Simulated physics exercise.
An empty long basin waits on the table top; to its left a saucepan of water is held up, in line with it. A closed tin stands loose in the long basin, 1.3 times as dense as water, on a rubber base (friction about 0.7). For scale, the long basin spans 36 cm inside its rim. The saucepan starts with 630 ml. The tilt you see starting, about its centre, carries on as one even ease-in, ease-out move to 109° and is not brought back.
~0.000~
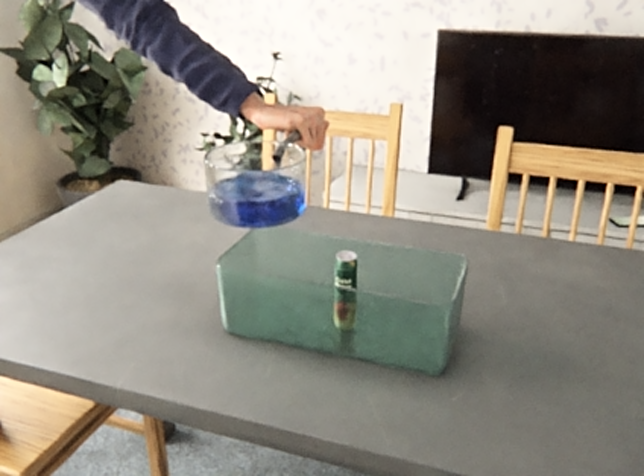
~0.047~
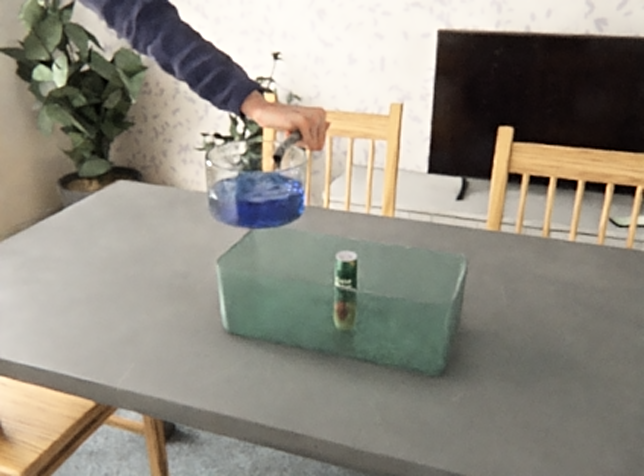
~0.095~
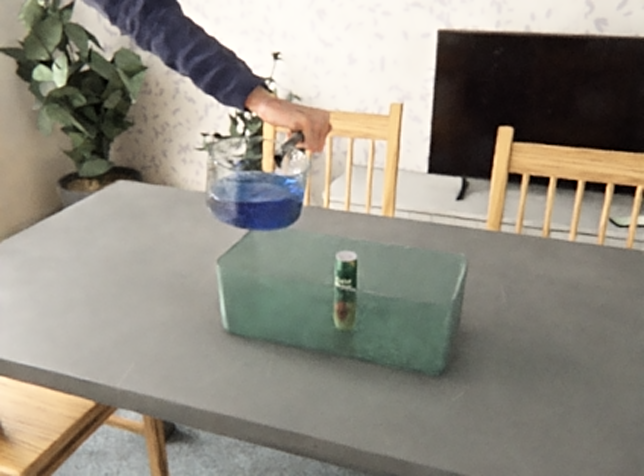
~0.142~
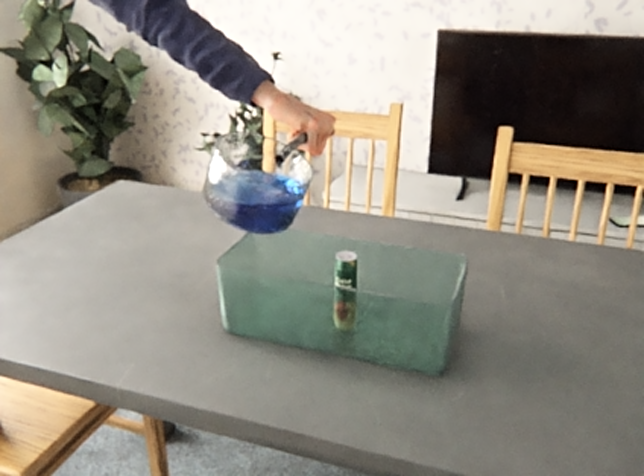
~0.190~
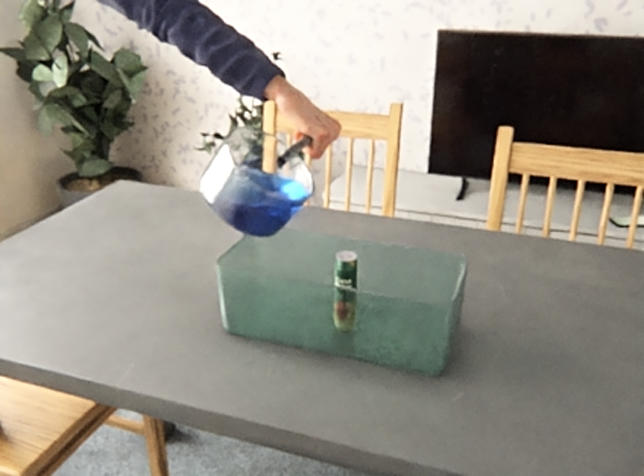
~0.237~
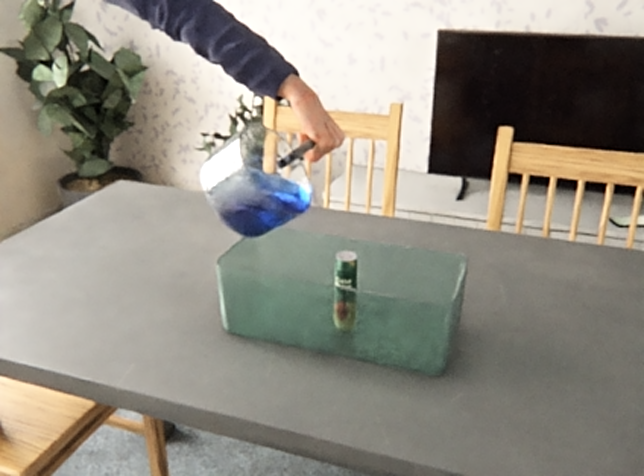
A hand tilting a clear pan of blue liquid steeply toward a green glass basin with a small can standing inside.
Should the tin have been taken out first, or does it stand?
The tin keeps standing.
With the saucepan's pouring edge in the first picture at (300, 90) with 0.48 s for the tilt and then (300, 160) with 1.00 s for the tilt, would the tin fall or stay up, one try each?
First it topples; then it keeps standing.
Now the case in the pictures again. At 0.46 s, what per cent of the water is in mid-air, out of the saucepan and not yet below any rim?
About 22 per cent.
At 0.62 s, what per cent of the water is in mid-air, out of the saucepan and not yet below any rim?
About 4 per cent.
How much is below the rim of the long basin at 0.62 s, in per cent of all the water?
Near 88 in a hundred.
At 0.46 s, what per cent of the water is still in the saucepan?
Some 24 per cent.
Then, 0.46 s in, the tilt is 109° and 25 per cent is still to pour; the tin stands where it began.
Then, 0.62 s in, the tilt is 109° and 7 per cent is still to pour; the tin stands where it began.
Then, 0.79 s in, the tilt is 109° and 1 per cent is still to pour; the tin stands where it began.
Then, 0.98 s in, the tilt is 109° and 0 per cent is still to pour; the tin stands where it began.
Finally, the tin stands where it began.
